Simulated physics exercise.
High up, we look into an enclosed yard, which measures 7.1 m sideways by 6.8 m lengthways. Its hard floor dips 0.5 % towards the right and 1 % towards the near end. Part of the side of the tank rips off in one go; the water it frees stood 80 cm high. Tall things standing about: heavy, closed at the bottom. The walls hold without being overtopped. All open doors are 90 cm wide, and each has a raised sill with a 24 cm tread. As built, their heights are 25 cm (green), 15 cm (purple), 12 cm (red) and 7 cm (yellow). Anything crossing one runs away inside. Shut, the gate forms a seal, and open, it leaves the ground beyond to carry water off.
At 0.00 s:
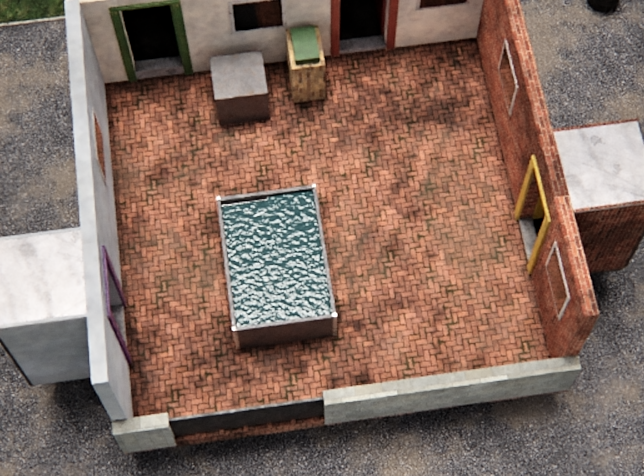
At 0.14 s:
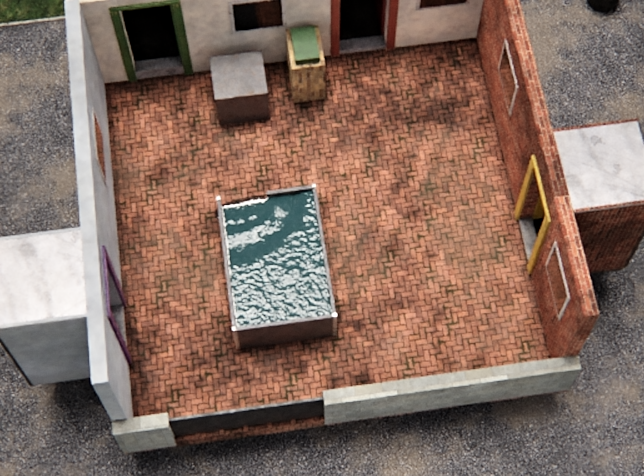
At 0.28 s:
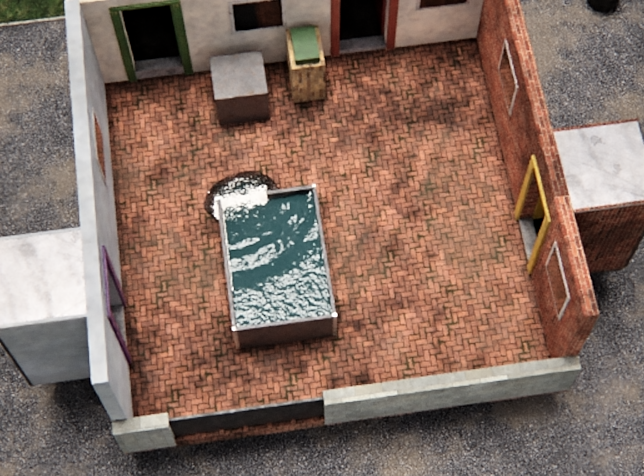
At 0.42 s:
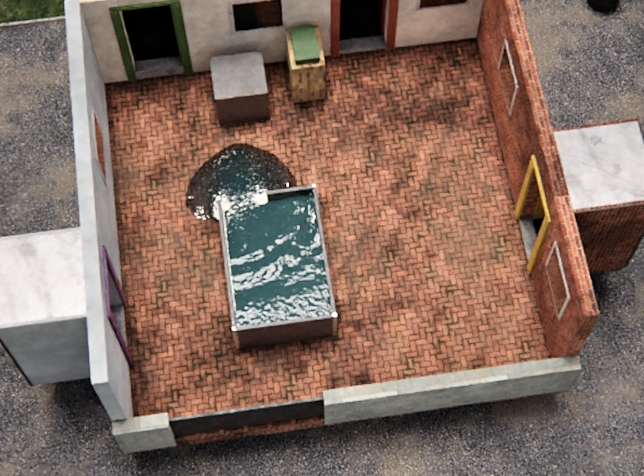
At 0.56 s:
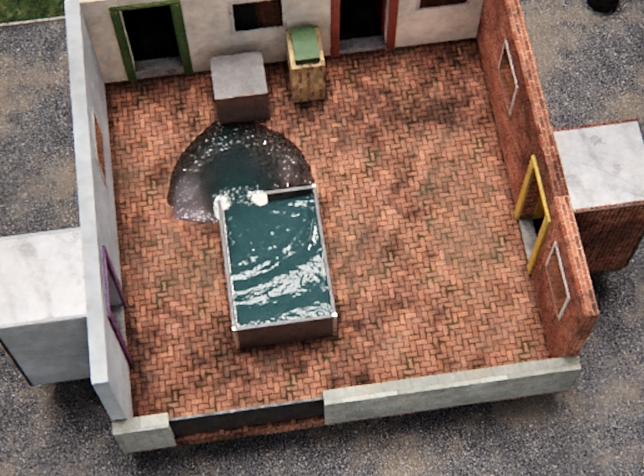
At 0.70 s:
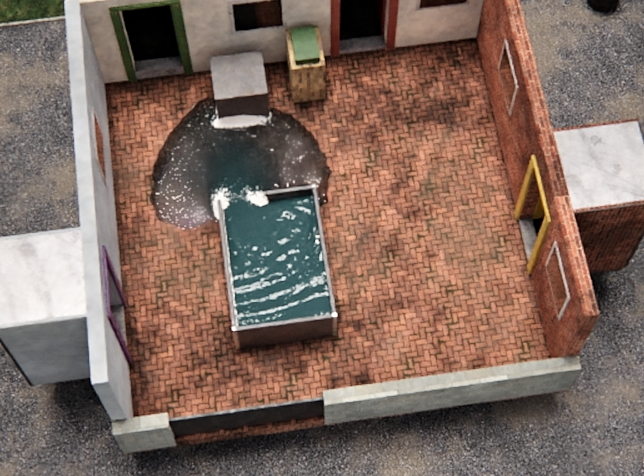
The footage shows a walled brick yard with a rectangular tank of rippling water, which begins pouring out at its far side, spreading a widening dark pool across the floor until it reaches a grey block near the back wall.
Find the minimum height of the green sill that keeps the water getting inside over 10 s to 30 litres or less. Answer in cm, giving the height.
Roughly 23 cm.
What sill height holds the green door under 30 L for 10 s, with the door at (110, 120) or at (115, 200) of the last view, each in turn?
Roughly 22 cm for the first and 8.0 cm for the second.
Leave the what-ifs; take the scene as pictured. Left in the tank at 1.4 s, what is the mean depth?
It averages roughly 59 centimetres.
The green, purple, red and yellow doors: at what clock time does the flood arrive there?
Arrival times - green: 1.0 s; purple: 4.5 s; red: 2.4 s; yellow: 4.0 s.
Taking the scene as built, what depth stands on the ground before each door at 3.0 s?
At the green door the depth is 27 cm, at purple 0 cm, at red 3 cm and at yellow 0 cm.
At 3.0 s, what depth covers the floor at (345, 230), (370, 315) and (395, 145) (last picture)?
The depths come to about 0, 0 and 3 cm.
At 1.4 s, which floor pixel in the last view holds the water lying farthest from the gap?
In the last picture, around (116, 88).
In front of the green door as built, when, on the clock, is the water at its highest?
Peak time: About 2.6 s.
After 1.4 s water covers 20 % of the floor, deepest (41 cm) near (239, 211); 22 cm at the green door, 0 litres in over its 25 cm sill.
After 3.0 s water covers 40 % of the floor, deepest (30 cm) near (157, 108); 27 cm at the green door, 16 litres in over its 25 cm sill.
After 10.0 s water covers 95 % of the floor, deepest (14 cm) near (540, 376); 8 cm at the green door, 21 litres in over its 25 cm sill.
At the green door as built, the water arrived by 1.1 s and peaked near 31 cm at 2.6 s.
With a sill of 20 cm, 62 litres would have come in within the 10 s; with 26.5 cm, 14 litres. So under 30 litres takes about 23 cm.
